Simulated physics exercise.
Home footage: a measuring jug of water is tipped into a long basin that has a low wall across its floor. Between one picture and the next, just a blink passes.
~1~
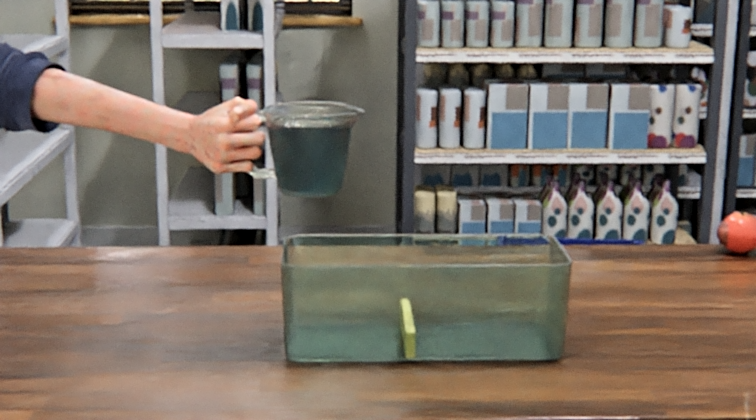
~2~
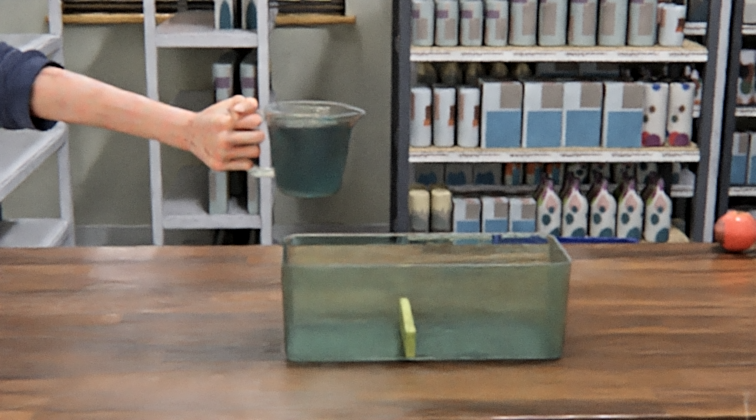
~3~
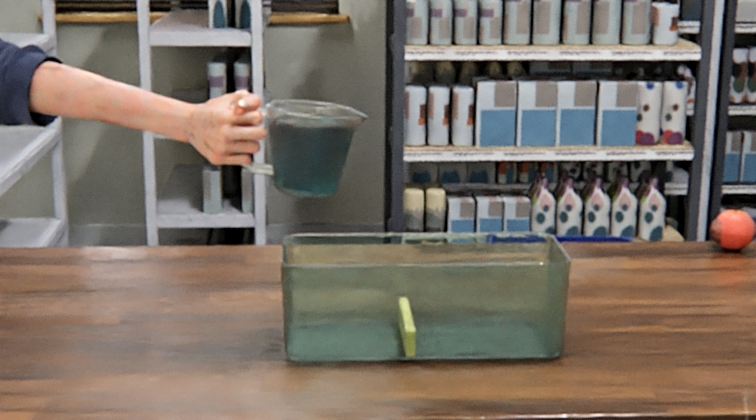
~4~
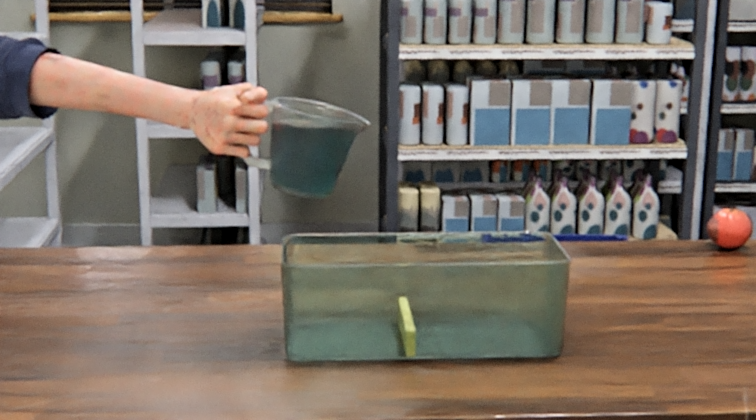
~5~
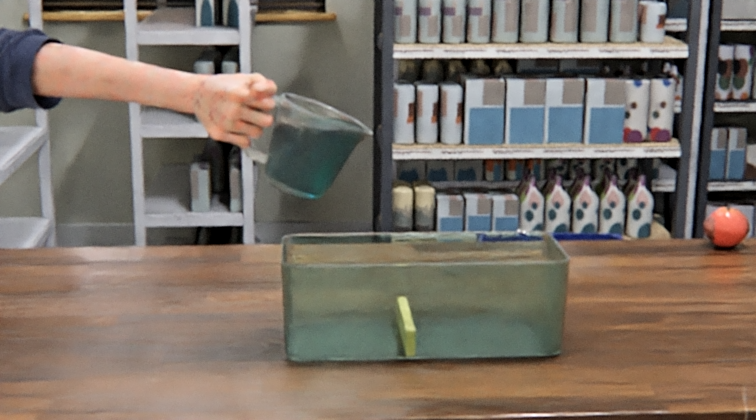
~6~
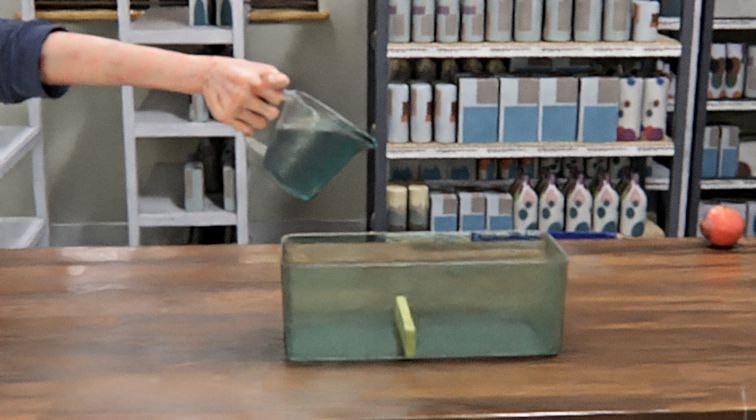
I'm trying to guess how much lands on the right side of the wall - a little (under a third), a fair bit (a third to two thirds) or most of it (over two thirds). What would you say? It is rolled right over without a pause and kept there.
I would say a fair bit, a third to two thirds.
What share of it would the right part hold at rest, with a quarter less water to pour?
It comes to around 25 percent.
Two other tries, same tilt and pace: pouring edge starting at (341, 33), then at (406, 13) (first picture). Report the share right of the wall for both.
The first gives 35 %, the second 85 %.
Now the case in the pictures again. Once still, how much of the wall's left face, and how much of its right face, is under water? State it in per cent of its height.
On the left it is 40 per cent, on the right 30.
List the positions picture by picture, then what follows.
The first frame shows tilt 0°; pouring edge (365, 111); surface from (269, 121) to (351, 121); the long basin's rim runs from (284, 252) to (562, 250); the wall's top is at (407, 316).
The second frame shows tilt 2°; pouring edge (366, 112); surface from (269, 120) to (352, 121).
The third frame shows tilt 6°; pouring edge (368, 116); surface from (272, 119) to (354, 123).
The fourth frame shows tilt 13°; pouring edge (371, 123); surface from (274, 119) to (357, 125).
The fifth frame shows tilt 22°; pouring edge (374, 134); surface from (277, 123) to (365, 128).
The sixth frame shows tilt 33°; pouring edge (375, 146); surface from (275, 132) to (367, 136); 1 per cent is over the edge.
A moment on, the measuring jug is tipped on its side and 41 per cent is still to pour, 7 is left of the wall and 24 right of it.
Next, the measuring jug is tipped right over and 4 per cent is still to pour, 46 is left of the wall and 43 right of it.
Then the measuring jug is tipped right over and 0 per cent is still to pour, 54 is left of the wall and 44 right of it.
Later the measuring jug is tipped right over and 0 per cent is still to pour, 54 is left of the wall and 45 right of it.
In the end 53 per cent lies left of the wall, 45 right of it and 1 outside.
